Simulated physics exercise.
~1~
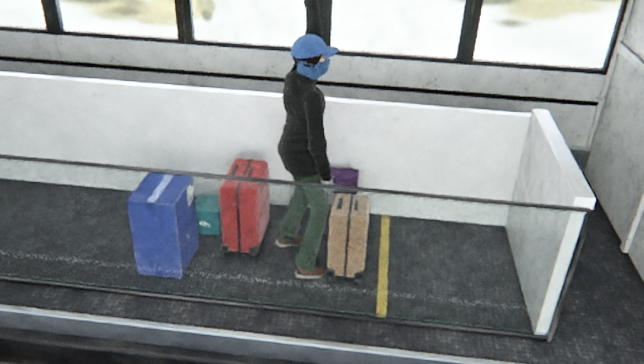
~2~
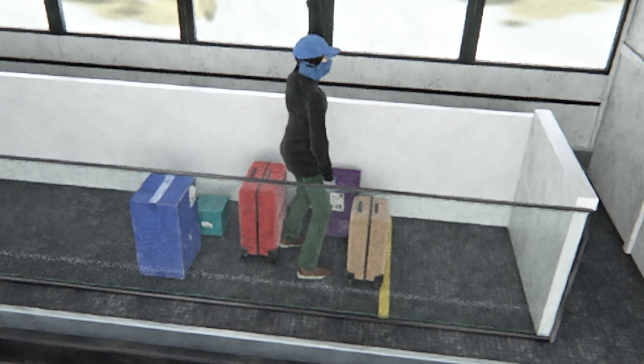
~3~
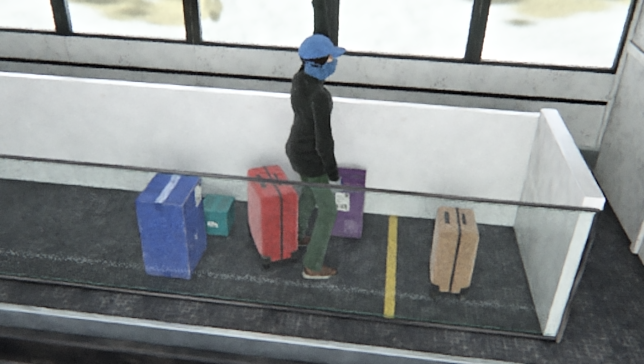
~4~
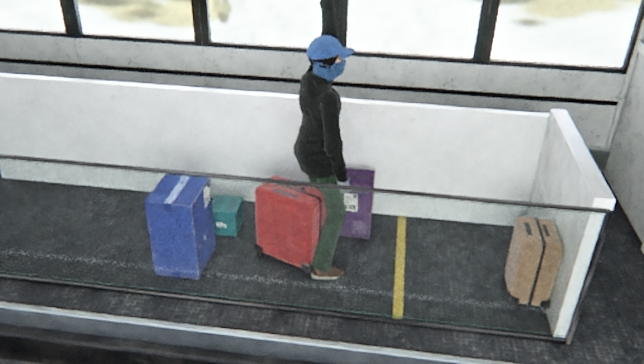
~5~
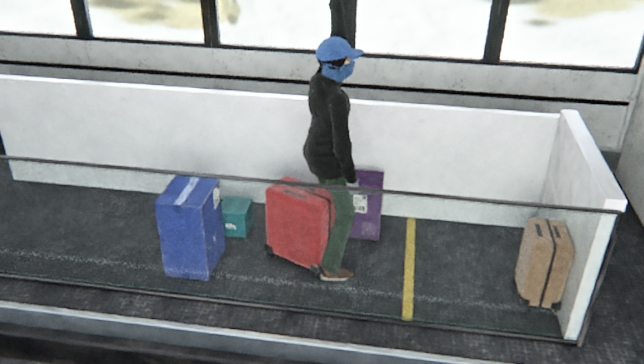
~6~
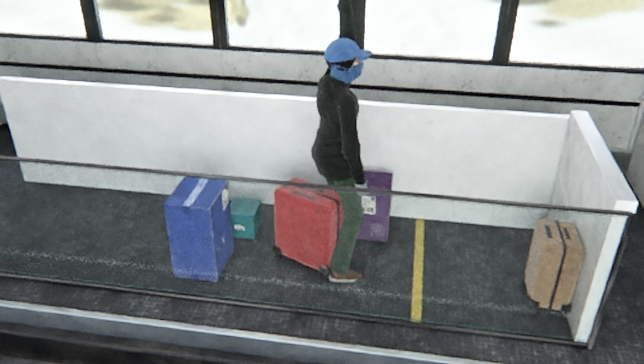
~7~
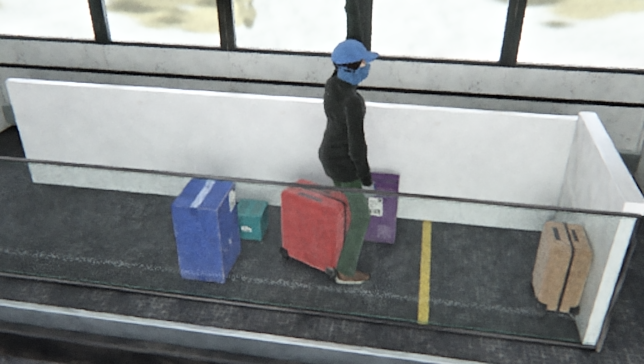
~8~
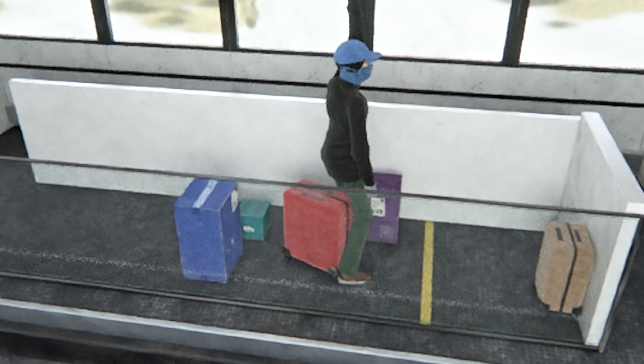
A person in a blue cap, blue face covering, dark top and green trousers stands among luggage in a low-walled bay beneath windows, seen from above and the side. A tall blue case and a small teal box sit to the left, a red case beside the person, a purple one behind, and a tan case near a yellow floor line. The tan case rolls right across the line, while the red case edges right and turns against the person's legs. The view drifts slightly left. The tan case ends upright by the right wall, the others short of the line.
